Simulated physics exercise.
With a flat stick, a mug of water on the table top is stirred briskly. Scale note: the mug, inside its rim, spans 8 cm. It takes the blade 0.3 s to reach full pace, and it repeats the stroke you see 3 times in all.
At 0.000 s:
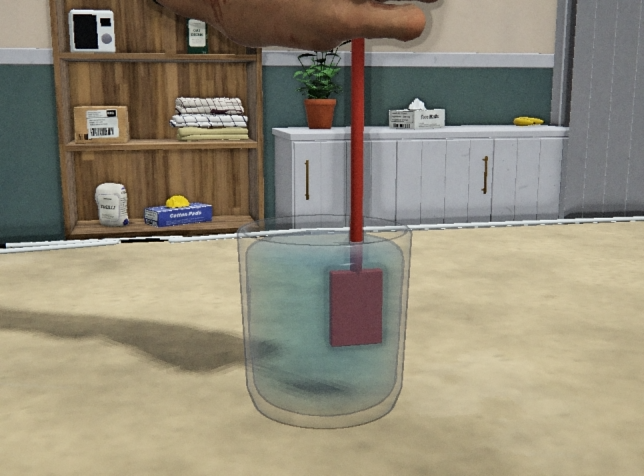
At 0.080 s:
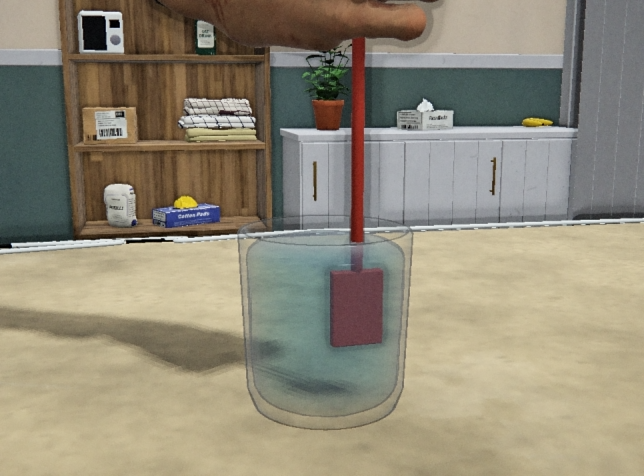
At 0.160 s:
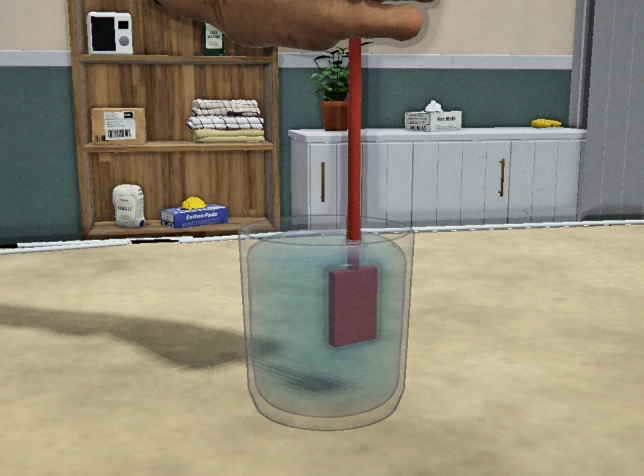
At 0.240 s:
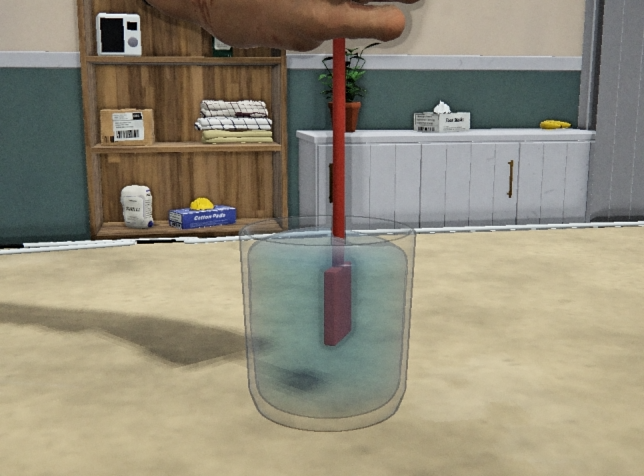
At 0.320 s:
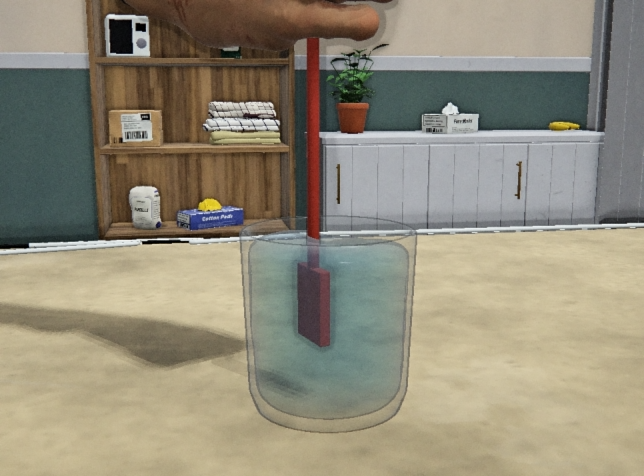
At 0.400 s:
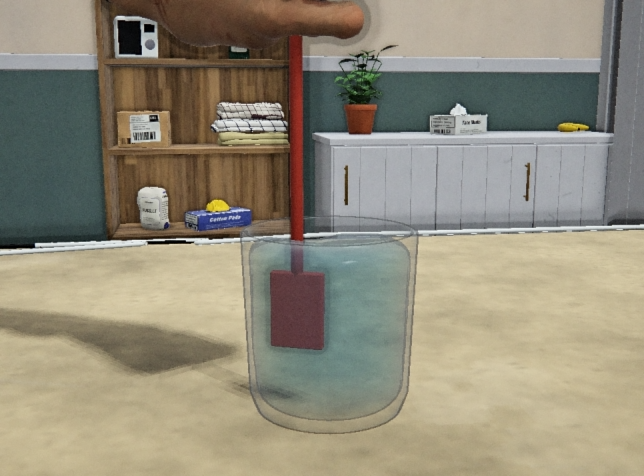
A brown hand at the top holds a red stick with a flat, dull-red blade inside a clear mug of bluish water, seen from slightly above a sandy-coloured table top. Behind are a wooden shelf at left and a white cabinet with a potted plant at right. The hand moves the stick leftward through the water as the blade turns, while the camera shifts slightly and the background slides right.
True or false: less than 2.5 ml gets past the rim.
True, it stays dry outside.
By 0.82 s 0 ml is over the rim.
By 1.24 s 0 ml is over the rim.
By 1.65 s 0 ml is over the rim.
By 2.07 s 0 ml is over the rim.
At rest 0 ml is over the rim.
